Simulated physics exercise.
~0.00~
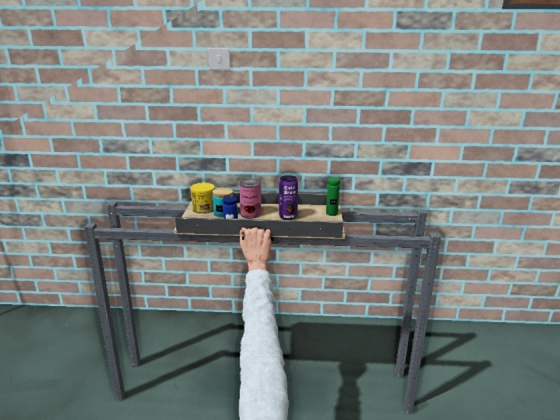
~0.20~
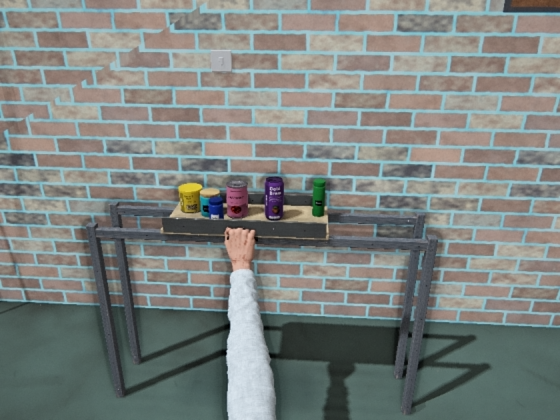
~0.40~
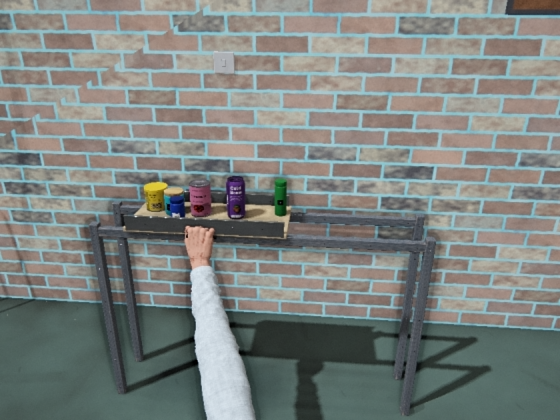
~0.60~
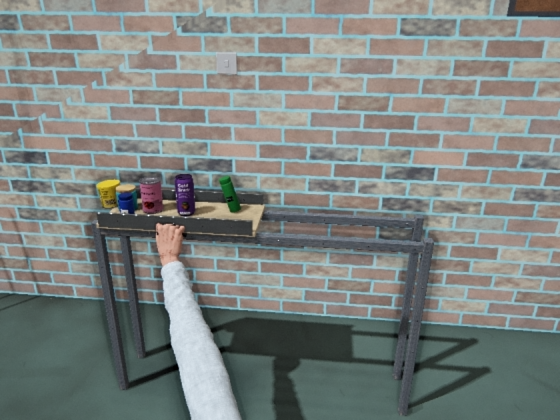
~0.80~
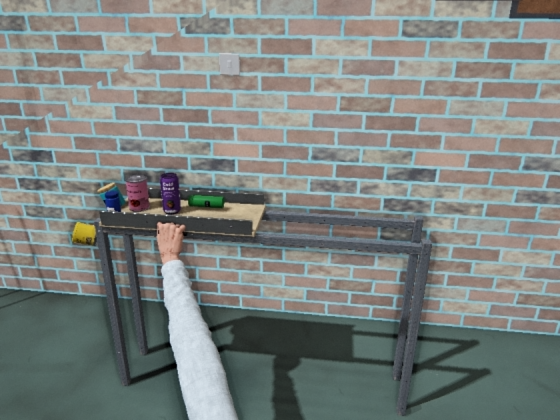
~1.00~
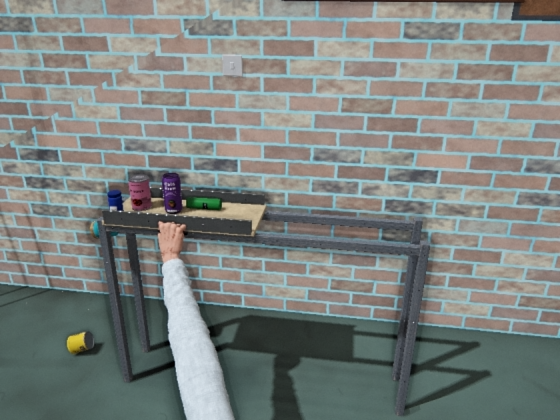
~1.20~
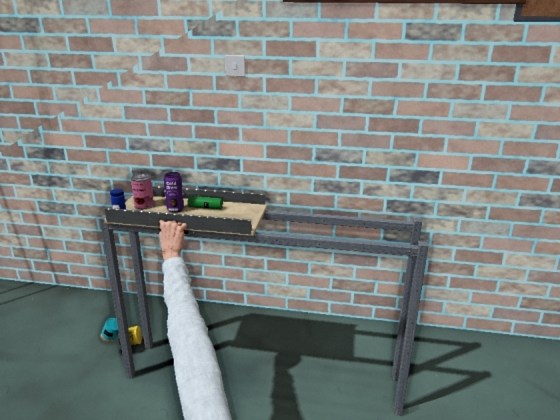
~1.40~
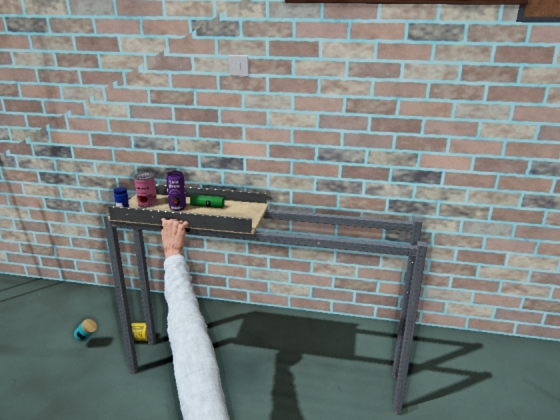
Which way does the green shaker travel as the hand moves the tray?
The green shaker travels to the left along with the tray, and it ends up lying on its side.
